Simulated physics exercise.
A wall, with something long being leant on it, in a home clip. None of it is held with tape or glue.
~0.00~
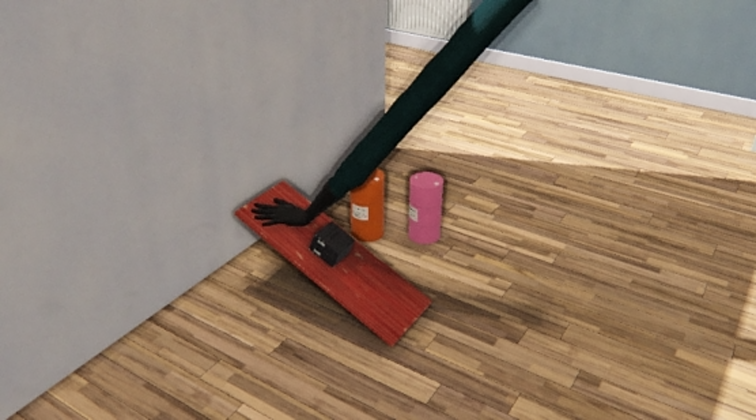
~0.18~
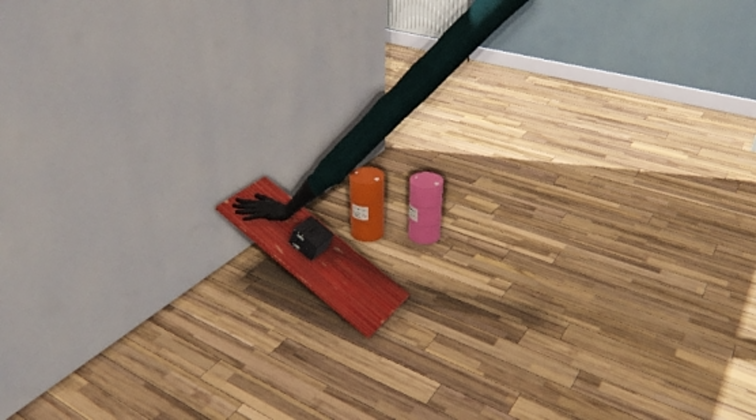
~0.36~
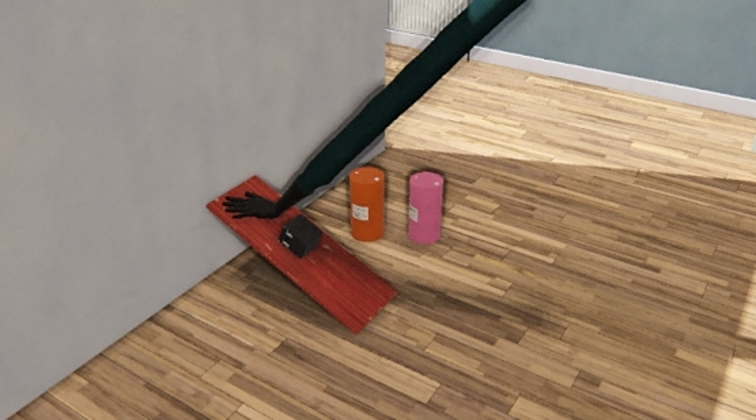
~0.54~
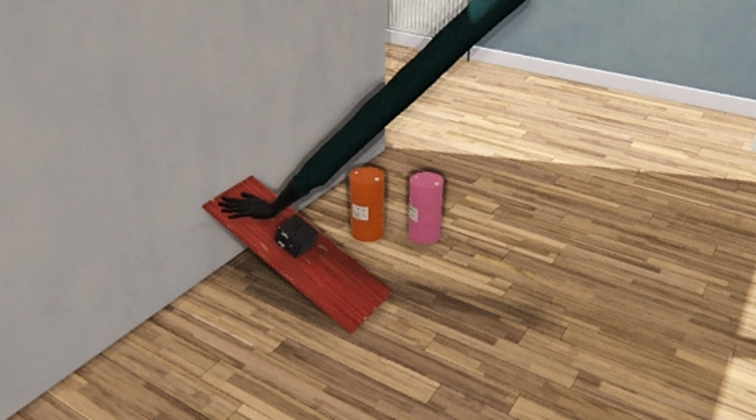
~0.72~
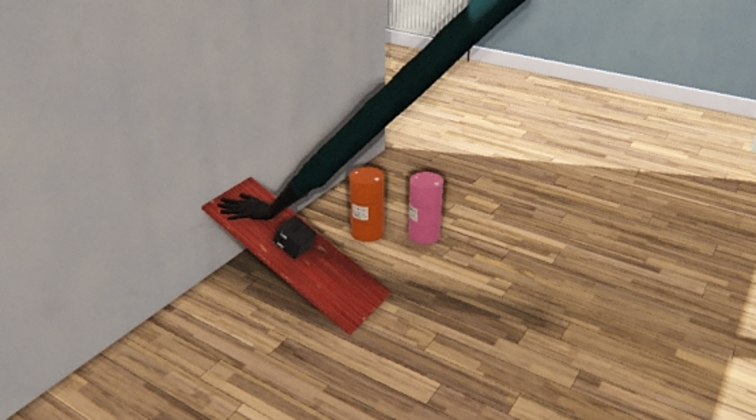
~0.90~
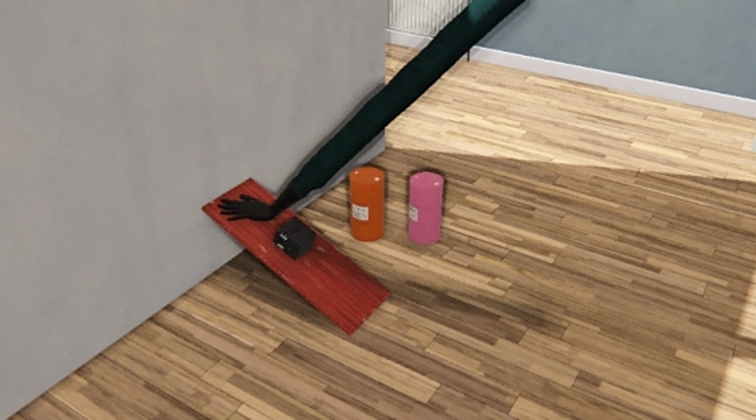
In a room with a wood-plank floor, a dark-sleeved arm with a black hand holds a tilted red board bearing a small black block, beside an orange canister and a pink one. The hand shifts the board a short way left against the grey wall, then stays on it, nearly still.
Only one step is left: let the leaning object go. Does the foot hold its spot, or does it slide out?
The foot slides out.
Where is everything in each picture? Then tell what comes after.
In the first picture, on its way; red board (334, 258); pink canister (425, 208).
In the second picture, on its way; red board (313, 252); pink canister (425, 208).
In the third picture, on its way; red board (303, 250); pink canister (425, 208).
In the fourth picture, on its way; red board (298, 250); pink canister (425, 208).
In the fifth picture, propped up under the hand; red board (297, 251); pink canister (425, 208).
In the sixth picture, propped up under the hand; red board (297, 252); pink canister (425, 208).
After 1.20 s, red board 19° lower than it was left near (305, 278).
After 1.30 s, red board 24° lower than it was left near (306, 280).
After 1.50 s, red board 24° lower than it was left near (306, 286).
In the end (2.2 s), moved from the start, red board; the other 2 unmoved. At the end, from the last picture's camera, red board near (306, 286). The board gives way.
